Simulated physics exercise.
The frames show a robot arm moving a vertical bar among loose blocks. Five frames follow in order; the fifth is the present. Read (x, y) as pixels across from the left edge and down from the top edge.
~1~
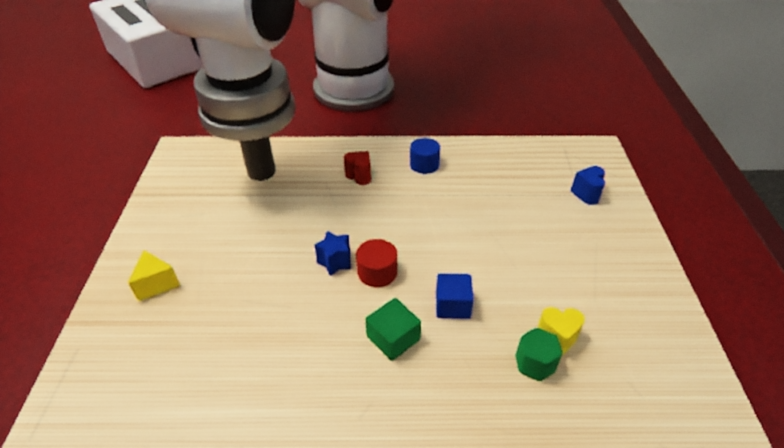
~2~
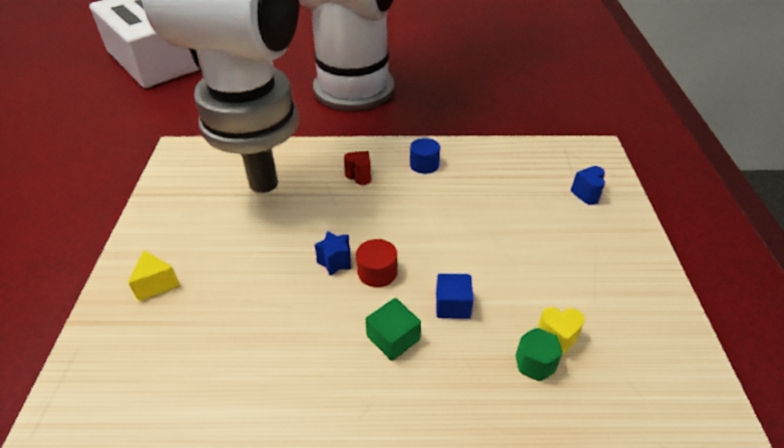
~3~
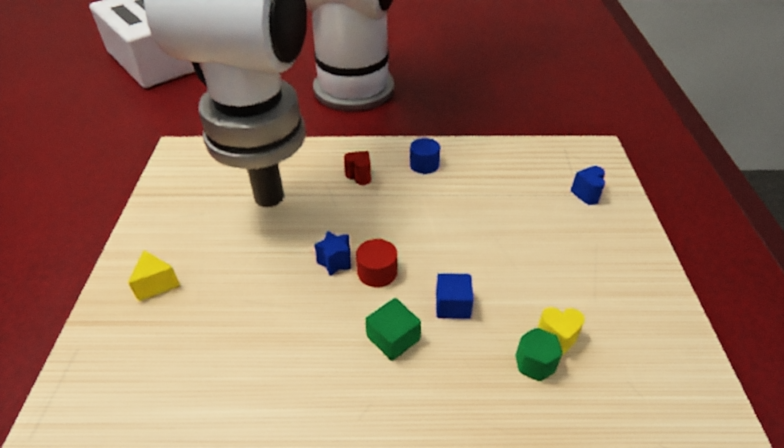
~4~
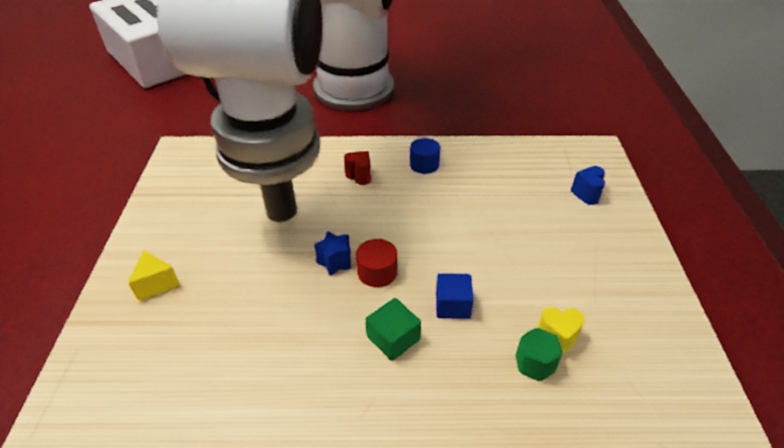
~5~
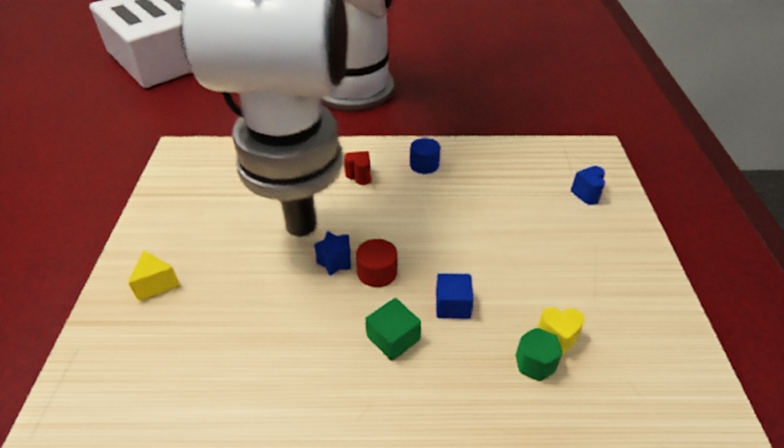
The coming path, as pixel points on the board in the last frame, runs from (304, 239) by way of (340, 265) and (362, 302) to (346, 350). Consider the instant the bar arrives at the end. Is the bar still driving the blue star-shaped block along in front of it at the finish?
I'd say no.
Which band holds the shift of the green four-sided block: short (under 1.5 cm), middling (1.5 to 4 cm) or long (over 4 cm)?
It's set to move 1.5-4 cm.
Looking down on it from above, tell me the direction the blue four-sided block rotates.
From the top, the block rotates clockwise.
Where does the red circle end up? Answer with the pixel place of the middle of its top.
The red circle ends near (423, 274).
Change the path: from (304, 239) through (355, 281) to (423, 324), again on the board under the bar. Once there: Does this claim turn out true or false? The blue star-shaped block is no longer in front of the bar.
False
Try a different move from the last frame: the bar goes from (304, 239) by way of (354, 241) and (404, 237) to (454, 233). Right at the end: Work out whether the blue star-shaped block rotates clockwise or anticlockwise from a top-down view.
Clockwise rotation.
What follows on the original path. One third of the way, bar at (339, 252); blue star-shaped block at (359, 261), turned 15° clockwise; red circle at (396, 262).
Two thirds of the way, bar at (361, 289); blue star-shaped block at (389, 295); red circle at (423, 274); green four-sided block at (400, 326), turned 15° clockwise; blue four-sided block at (461, 285), turned 20° clockwise.
At the end, bar at (344, 338); blue star-shaped block at (387, 303), turned 35° anticlockwise; red circle at (423, 274); green four-sided block at (408, 334), turned 20° clockwise; blue four-sided block at (461, 285), turned 20° clockwise.
